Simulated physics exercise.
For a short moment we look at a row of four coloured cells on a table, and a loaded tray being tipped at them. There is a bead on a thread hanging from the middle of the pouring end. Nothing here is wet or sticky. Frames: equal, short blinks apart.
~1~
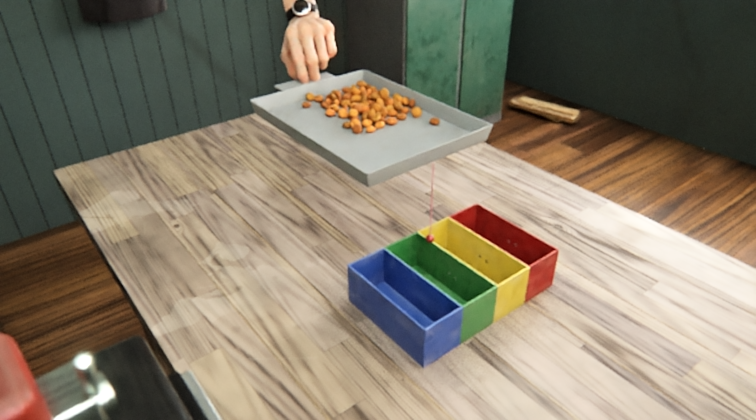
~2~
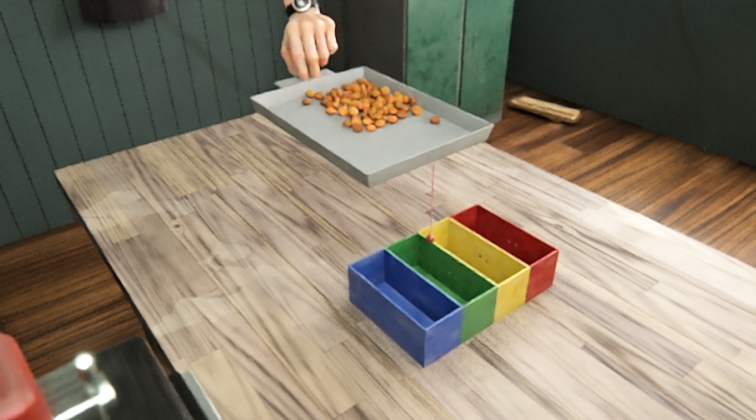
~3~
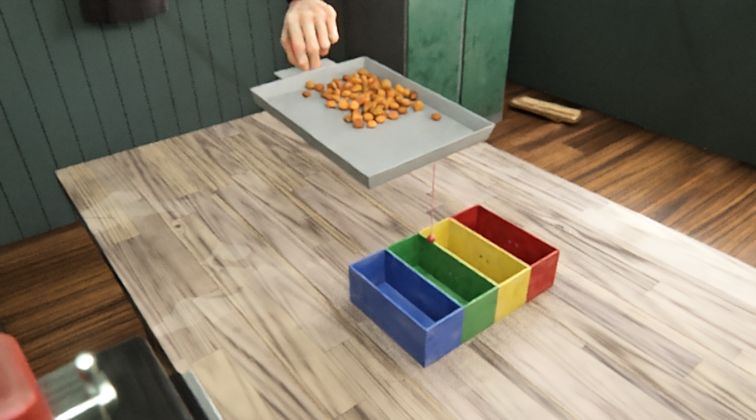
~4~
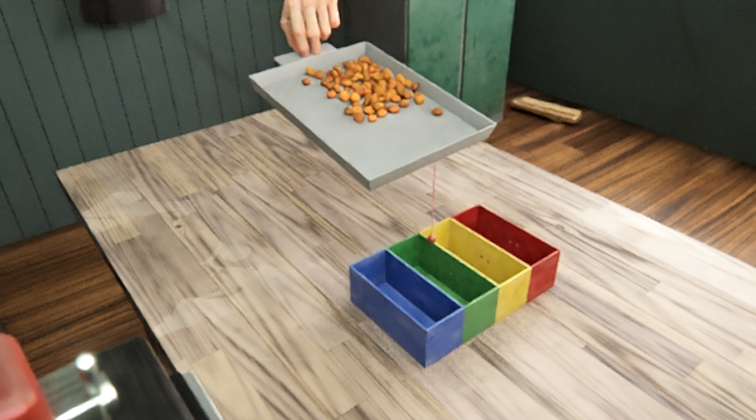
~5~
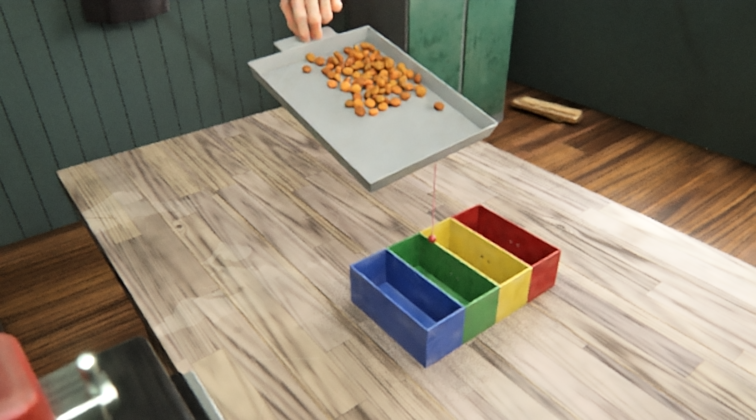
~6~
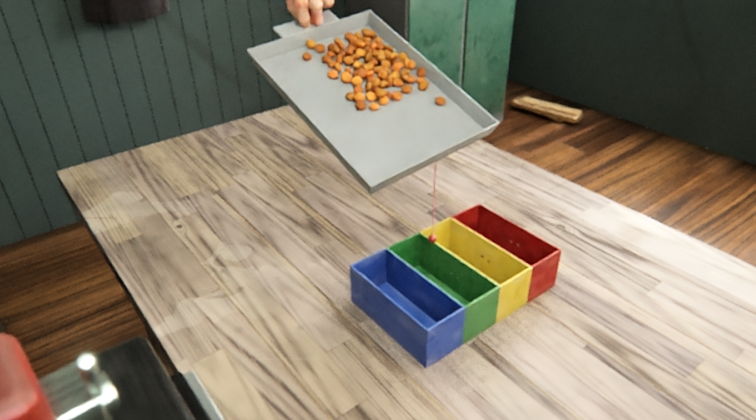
A gray tray of small brown kibble, held by a hand at its far end, tilted steadily toward the blue, green, yellow and red cells on the wooden table, its near left corner dipping lowest.
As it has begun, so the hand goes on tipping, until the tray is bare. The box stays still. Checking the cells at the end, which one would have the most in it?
The blue cell would have the most in it.
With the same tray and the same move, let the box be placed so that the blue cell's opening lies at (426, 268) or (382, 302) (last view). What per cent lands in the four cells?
Result: 30 % and 90 %.
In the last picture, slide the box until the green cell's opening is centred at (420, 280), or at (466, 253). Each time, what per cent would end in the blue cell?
You'd get near 40 per cent and afterwards near 30 per cent.
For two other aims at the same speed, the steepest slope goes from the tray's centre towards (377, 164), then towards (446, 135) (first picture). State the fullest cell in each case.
The blue cell, then that red cell.
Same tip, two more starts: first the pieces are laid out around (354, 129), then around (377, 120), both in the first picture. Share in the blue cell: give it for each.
Roughly 60 per cent, then roughly 50 per cent.
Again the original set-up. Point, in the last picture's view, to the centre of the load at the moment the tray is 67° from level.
I'd put the middle of the pieces at roughly (414, 169).
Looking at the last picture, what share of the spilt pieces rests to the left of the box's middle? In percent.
My estimate is some 80 per cent.
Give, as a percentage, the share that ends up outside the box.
My guess is about 20 percent.
Soon after the last picture, tray tipped steeply; most on the tray; about a quarter falling or outside the box.
A little later, tray tipped past a quarter turn; about a quarter on the tray; about a third in the blue cell; a small part in the green cell; a stray few in the yellow cell; about a third falling or outside the box.
Later still, tray tipped past a quarter turn; about half in the blue cell; about a quarter in the green cell; a small part in the yellow cell; about a quarter falling or outside the box.
At rest, tray tipped past a quarter turn; about half in the blue cell; about a quarter in the green cell; a small part in the yellow cell; none in the red cell; about a quarter outside the box.
